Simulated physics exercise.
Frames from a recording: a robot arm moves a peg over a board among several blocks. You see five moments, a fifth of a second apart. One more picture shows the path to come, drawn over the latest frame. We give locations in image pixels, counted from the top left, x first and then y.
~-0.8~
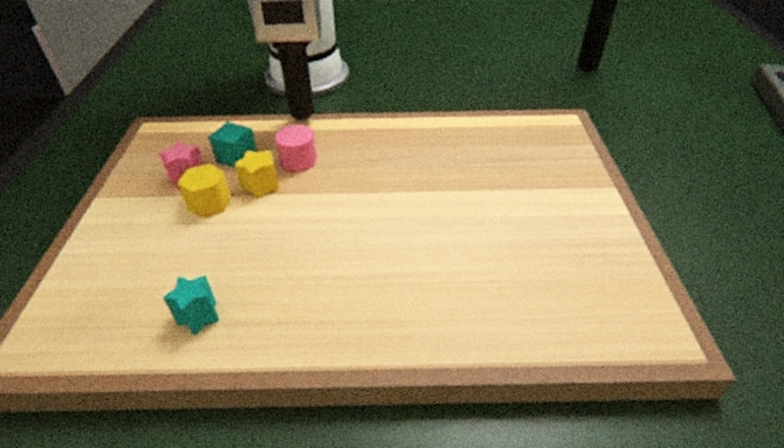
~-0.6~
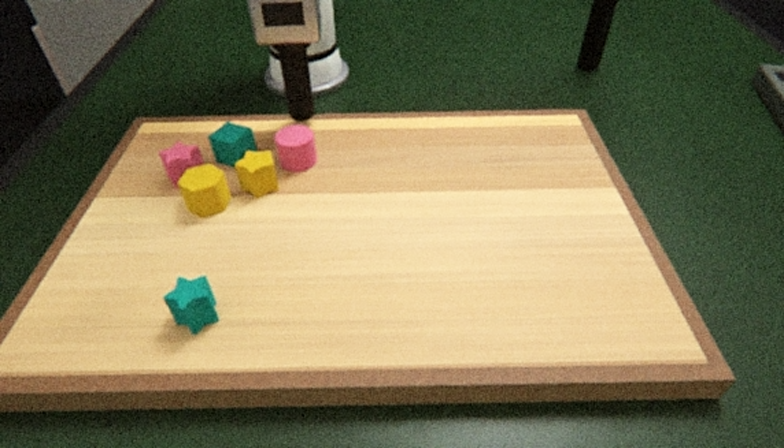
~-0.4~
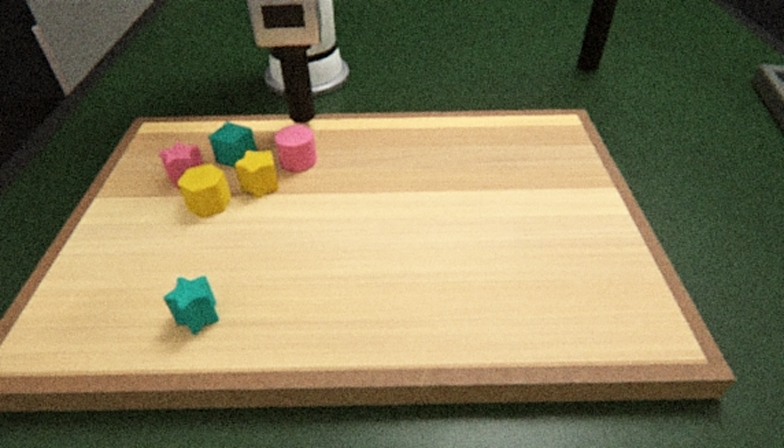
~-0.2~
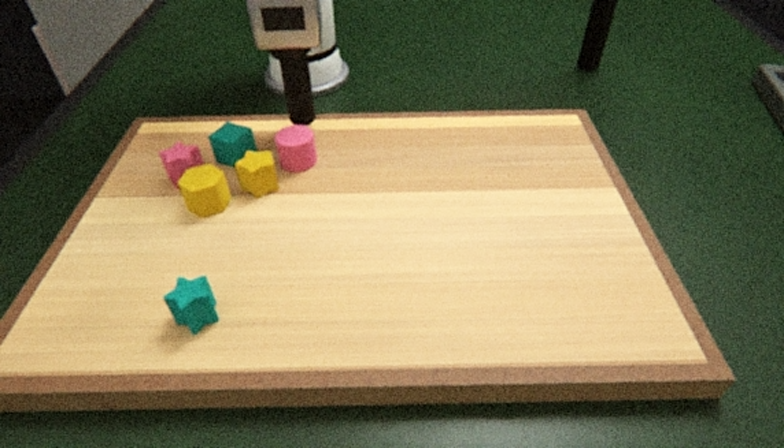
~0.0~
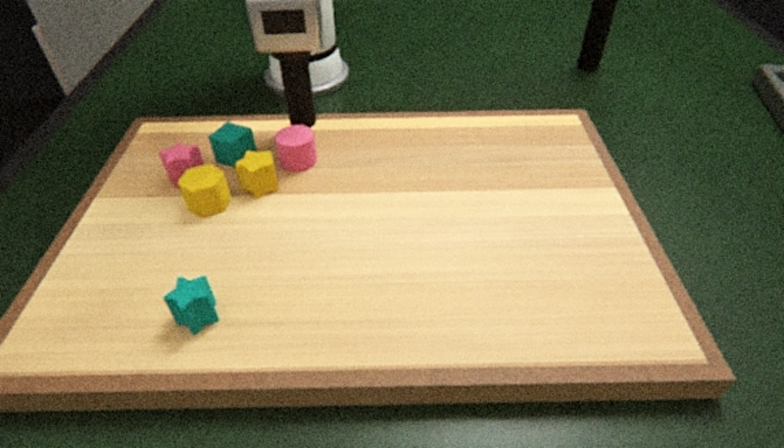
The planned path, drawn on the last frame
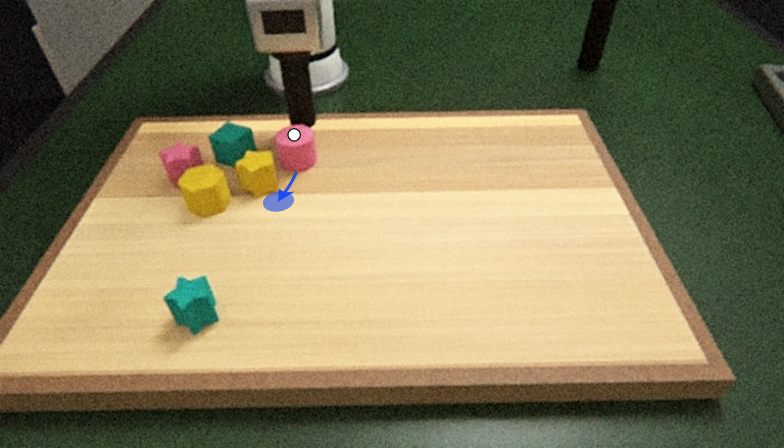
A robot arm's dark peg hangs at the far edge of a light wooden board on a green table, seen from above the near side. Pink, turquoise and yellow blocks cluster at the board's upper left, the pink cylinder nearest the peg, with a turquoise star alone at lower left. The peg edges very slightly toward the viewer while the blocks and camera stay still.
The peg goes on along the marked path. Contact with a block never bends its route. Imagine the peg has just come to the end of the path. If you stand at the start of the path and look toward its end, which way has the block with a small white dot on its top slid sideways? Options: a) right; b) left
b: Left.
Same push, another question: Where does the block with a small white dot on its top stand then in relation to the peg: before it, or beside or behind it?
The peg keeps it before itself.
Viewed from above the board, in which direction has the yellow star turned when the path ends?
Short answer: Clockwise.
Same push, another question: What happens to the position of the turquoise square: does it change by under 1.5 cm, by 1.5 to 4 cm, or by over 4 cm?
I reckon it covers less than 1.5 cm.
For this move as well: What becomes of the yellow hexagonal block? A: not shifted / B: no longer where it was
My pick is A.
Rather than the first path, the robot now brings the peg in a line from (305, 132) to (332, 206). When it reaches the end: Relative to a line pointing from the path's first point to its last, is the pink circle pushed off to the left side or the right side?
Displaced right.
Drawn move, from (305, 132) through (301, 153) and (295, 176) to (279, 201); the dot is on the pink circle.
The first path, step by step. One third of the way, peg (300, 145); pink circle (291, 147).
Two thirds of the way, peg (293, 168); yellow star (252, 162), turned 20° clockwise; pink circle (287, 172).
At the end, peg (277, 192); yellow hexagonal block still; turquoise square still; yellow star (249, 164), turned 40° clockwise; pink circle (281, 197).
